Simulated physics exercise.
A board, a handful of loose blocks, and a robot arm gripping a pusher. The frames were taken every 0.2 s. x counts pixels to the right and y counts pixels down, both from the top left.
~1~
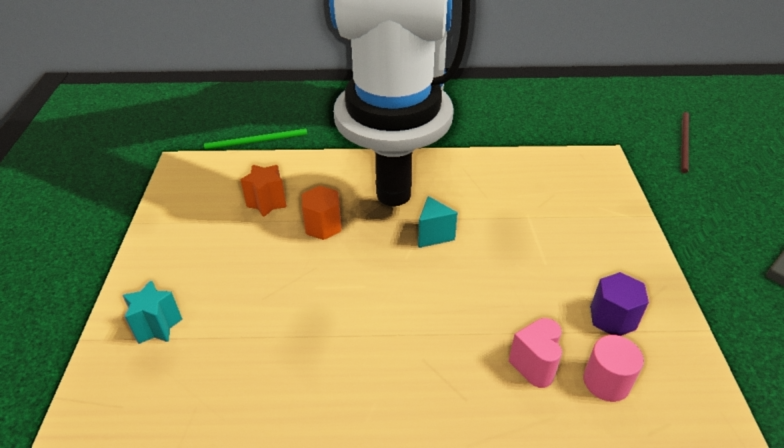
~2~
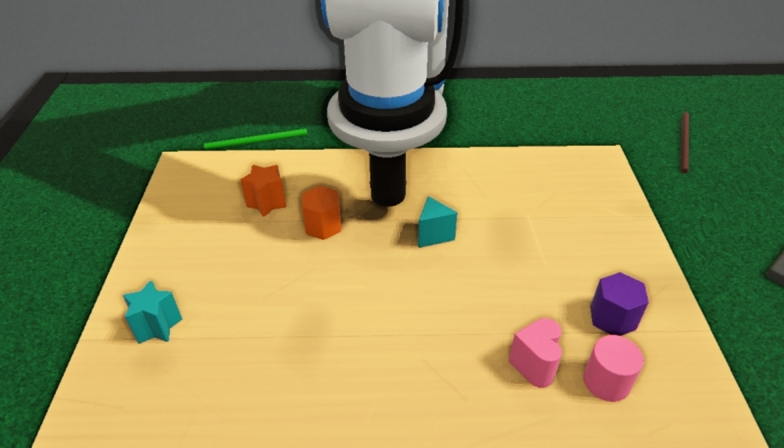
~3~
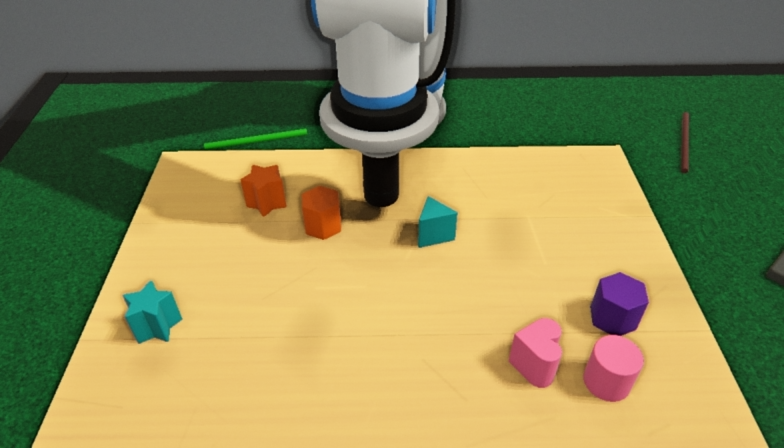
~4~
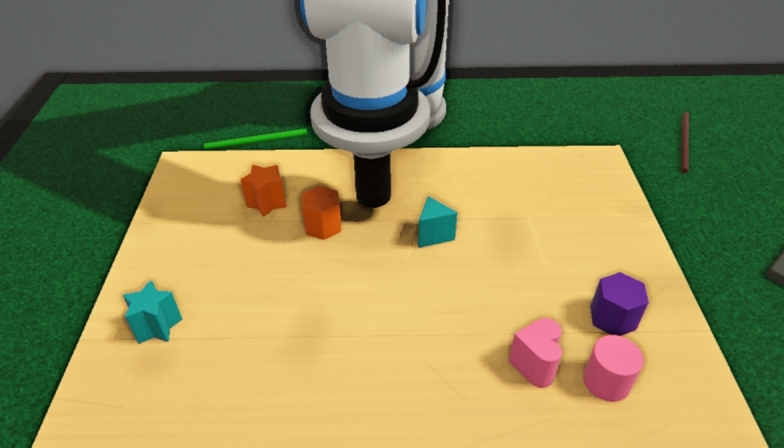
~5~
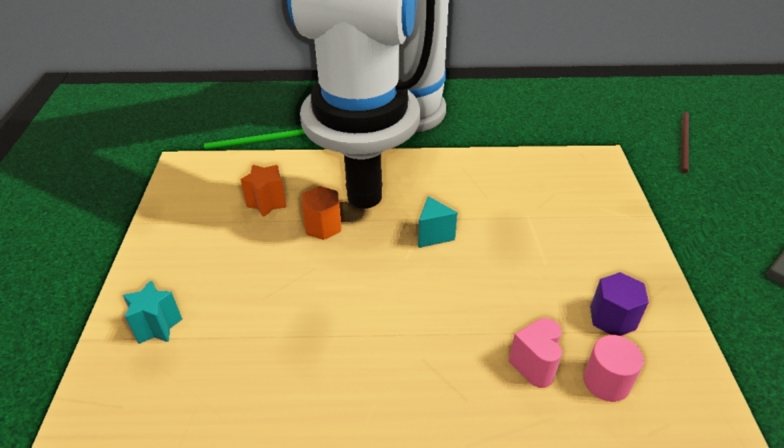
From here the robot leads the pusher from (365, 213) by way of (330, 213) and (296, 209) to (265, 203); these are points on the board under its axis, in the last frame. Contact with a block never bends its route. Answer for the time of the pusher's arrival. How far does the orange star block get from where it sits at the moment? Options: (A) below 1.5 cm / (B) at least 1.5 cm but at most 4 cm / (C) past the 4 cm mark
Answer: C.
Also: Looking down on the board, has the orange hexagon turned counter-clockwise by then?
The answer is yes.
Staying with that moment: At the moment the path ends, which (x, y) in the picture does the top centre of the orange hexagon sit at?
If I read the scene right, the answer is (289, 206).
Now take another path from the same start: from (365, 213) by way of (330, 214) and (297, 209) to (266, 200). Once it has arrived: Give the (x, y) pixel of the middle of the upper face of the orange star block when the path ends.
At the end it should sit near (225, 167).
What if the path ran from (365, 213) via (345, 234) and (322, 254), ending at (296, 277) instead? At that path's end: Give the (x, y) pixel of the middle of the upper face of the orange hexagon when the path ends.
Its top middle is near (297, 205).
The first path, step by step. One third of the way, pusher at (328, 197); orange hexagon at (301, 203), turned 40° anticlockwise.
Two thirds of the way, pusher at (293, 194); orange star block at (256, 174); orange hexagon at (289, 206), turned 70° anticlockwise.
At the end, pusher at (261, 188); orange star block at (225, 167); orange hexagon at (289, 206), turned 70° anticlockwise; turquoise triangular block still.
